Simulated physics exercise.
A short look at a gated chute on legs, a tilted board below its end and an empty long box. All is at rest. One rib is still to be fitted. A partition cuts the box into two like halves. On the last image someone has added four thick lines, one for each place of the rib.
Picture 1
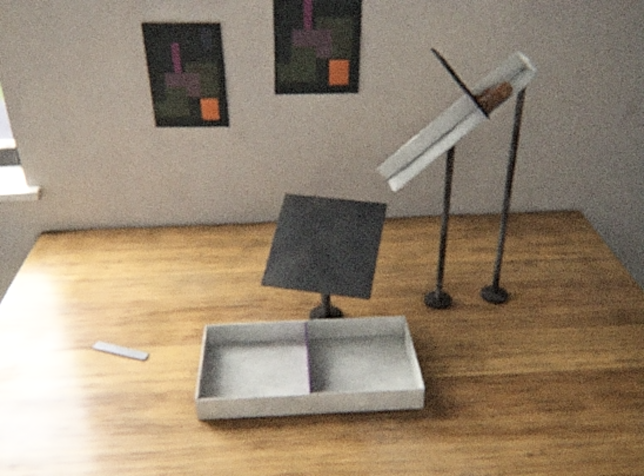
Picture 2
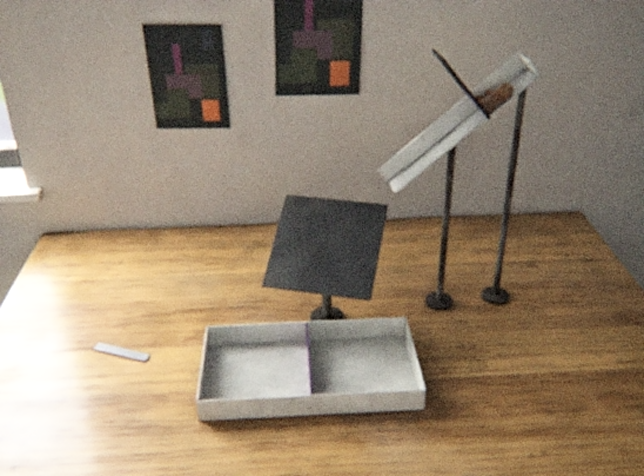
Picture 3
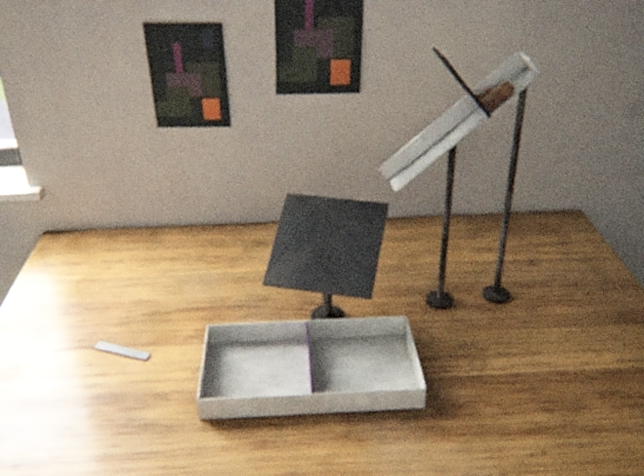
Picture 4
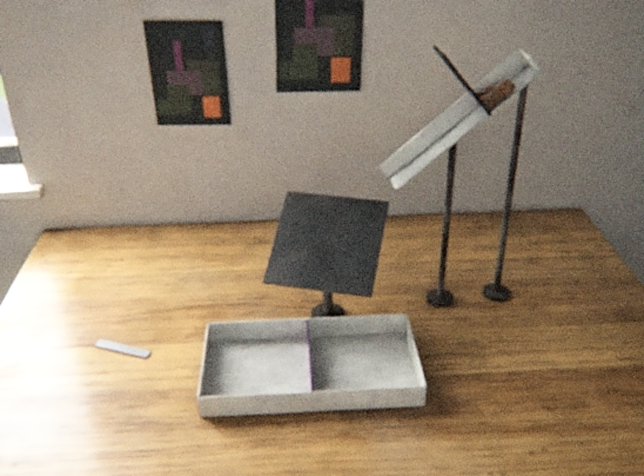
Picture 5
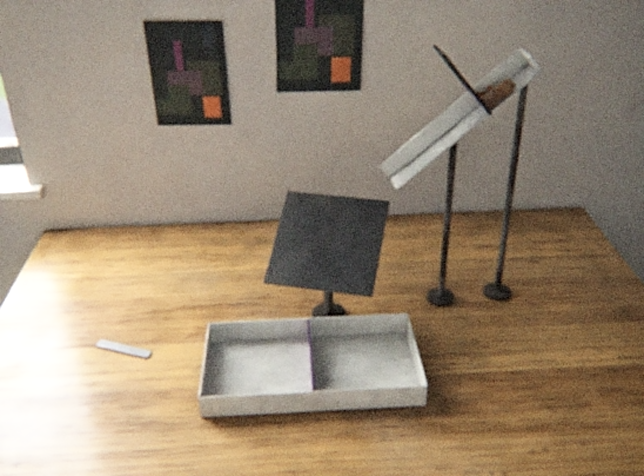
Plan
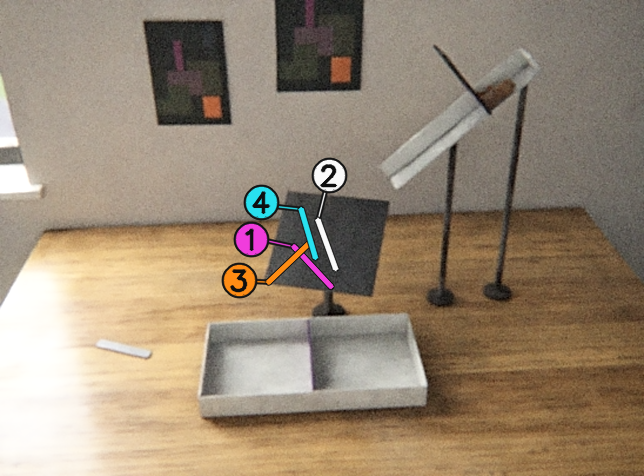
A pale chute on thin dark legs stood at the right of a wooden table, holding something brown behind a dark gate, with a tilted black board and an empty divided box nearby; nothing moved.
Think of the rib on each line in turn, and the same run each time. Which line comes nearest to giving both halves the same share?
Line 4.
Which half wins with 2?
Right.
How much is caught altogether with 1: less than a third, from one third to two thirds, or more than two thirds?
Line 1 gives more than two thirds.
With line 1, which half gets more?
Right.
On the marked copy, line 1 from (294, 246) to (330, 286); line 2 from (318, 220) to (335, 268); line 3 from (311, 241) to (268, 282); line 4 from (301, 209) to (315, 257).
If 1 is chosen, of what is caught, only a few in the left half, all but a few in the right.
If 2 is chosen, of what is caught, a small share in the left half, the bulk in the right.
If 3 is chosen, of what is caught, all but a few in the left half, a small share in the right.
If 4 is chosen, of what is caught, close to a third in the left half, close to two thirds in the right.
